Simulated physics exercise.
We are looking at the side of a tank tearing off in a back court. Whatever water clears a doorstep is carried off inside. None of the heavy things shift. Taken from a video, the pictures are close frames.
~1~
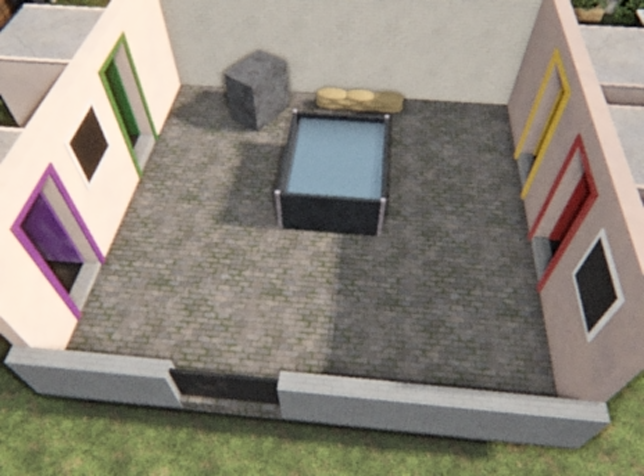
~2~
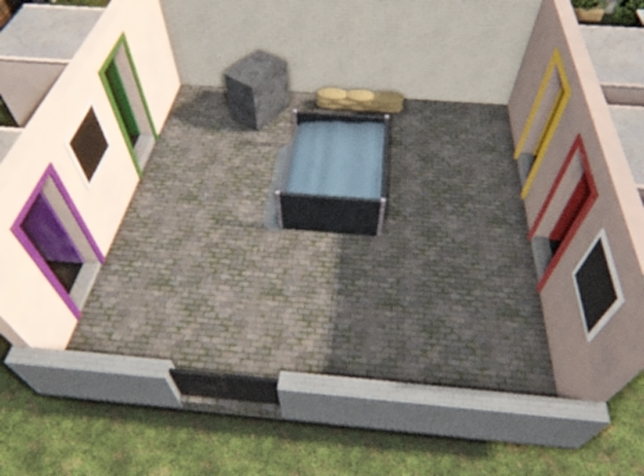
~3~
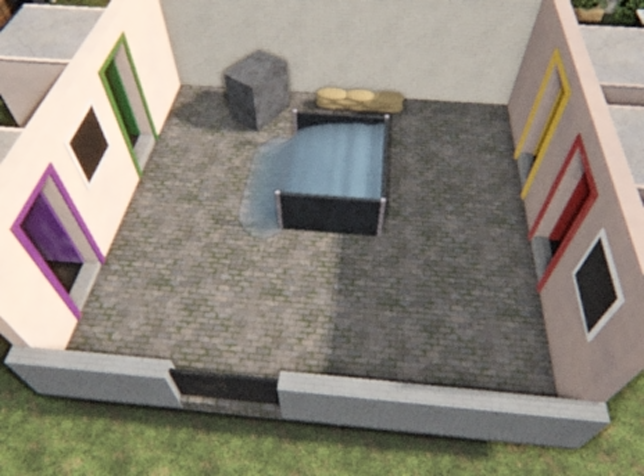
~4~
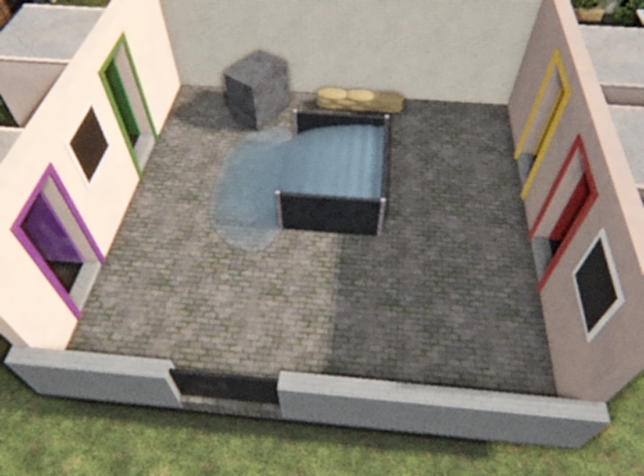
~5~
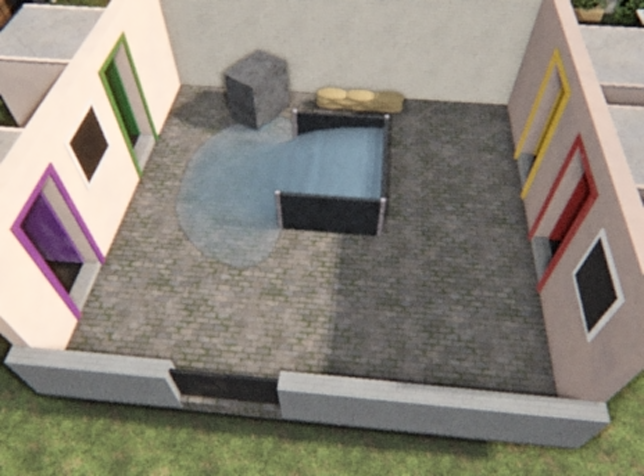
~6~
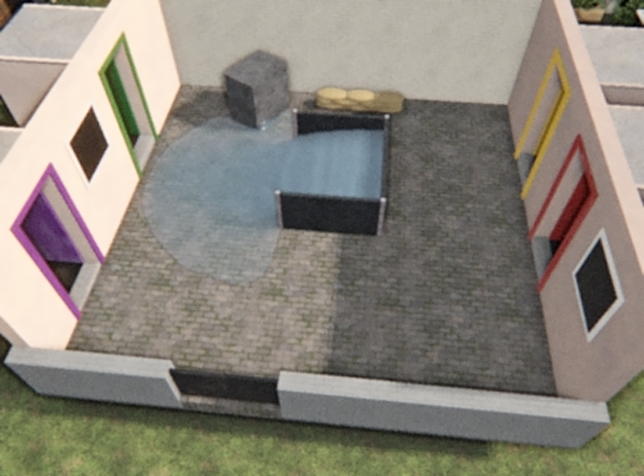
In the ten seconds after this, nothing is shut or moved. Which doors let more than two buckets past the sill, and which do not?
Here is the split: The red door keeps it to two or fewer; the yellow door keeps it to two or fewer; the green door lets more through; the purple door lets more through.
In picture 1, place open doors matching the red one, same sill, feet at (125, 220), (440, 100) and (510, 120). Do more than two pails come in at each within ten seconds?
In that order: Goes over, is under, lets less in.
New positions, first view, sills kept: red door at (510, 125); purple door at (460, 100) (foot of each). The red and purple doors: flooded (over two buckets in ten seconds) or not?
Looking at it, I'd say the red one is safe and the purple one is safe.
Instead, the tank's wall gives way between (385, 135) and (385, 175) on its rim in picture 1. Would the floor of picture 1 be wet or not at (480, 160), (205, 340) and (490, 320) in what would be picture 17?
Sequence: Wetted / spared / wetted.
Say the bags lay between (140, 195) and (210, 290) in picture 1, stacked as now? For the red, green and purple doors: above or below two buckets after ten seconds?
Red door: Falls short; green door: Exceeds the limit; purple door: Falls short.
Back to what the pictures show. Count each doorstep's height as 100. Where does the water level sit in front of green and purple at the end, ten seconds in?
Around 20 in a hundred for the first and 90 in a hundred for the second.
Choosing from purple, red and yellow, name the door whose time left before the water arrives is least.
My answer: The purple-painted one.
A moment on, water covers 30 % of the floor; the red door not reached, the yellow door not reached, the green door over two buckets in, the purple door wet at the sill, nothing in.
Next, water covers 35 % of the floor; the red door not reached, the yellow door not reached, the green door far over two buckets in, the purple door under two buckets in.
Then, water covers 40 % of the floor; the red door not reached, the yellow door not reached, the green door far over two buckets in, the purple door over two buckets in.
Later, water covers 75 % of the floor; the red door not reached, the yellow door not reached, the green door far over two buckets in, the purple door over two buckets in.
In the end, water covers 90 % of the floor; the red door wet at the sill, nothing in, the yellow door wet at the sill, nothing in, the green door far over two buckets in, the purple door over two buckets in.
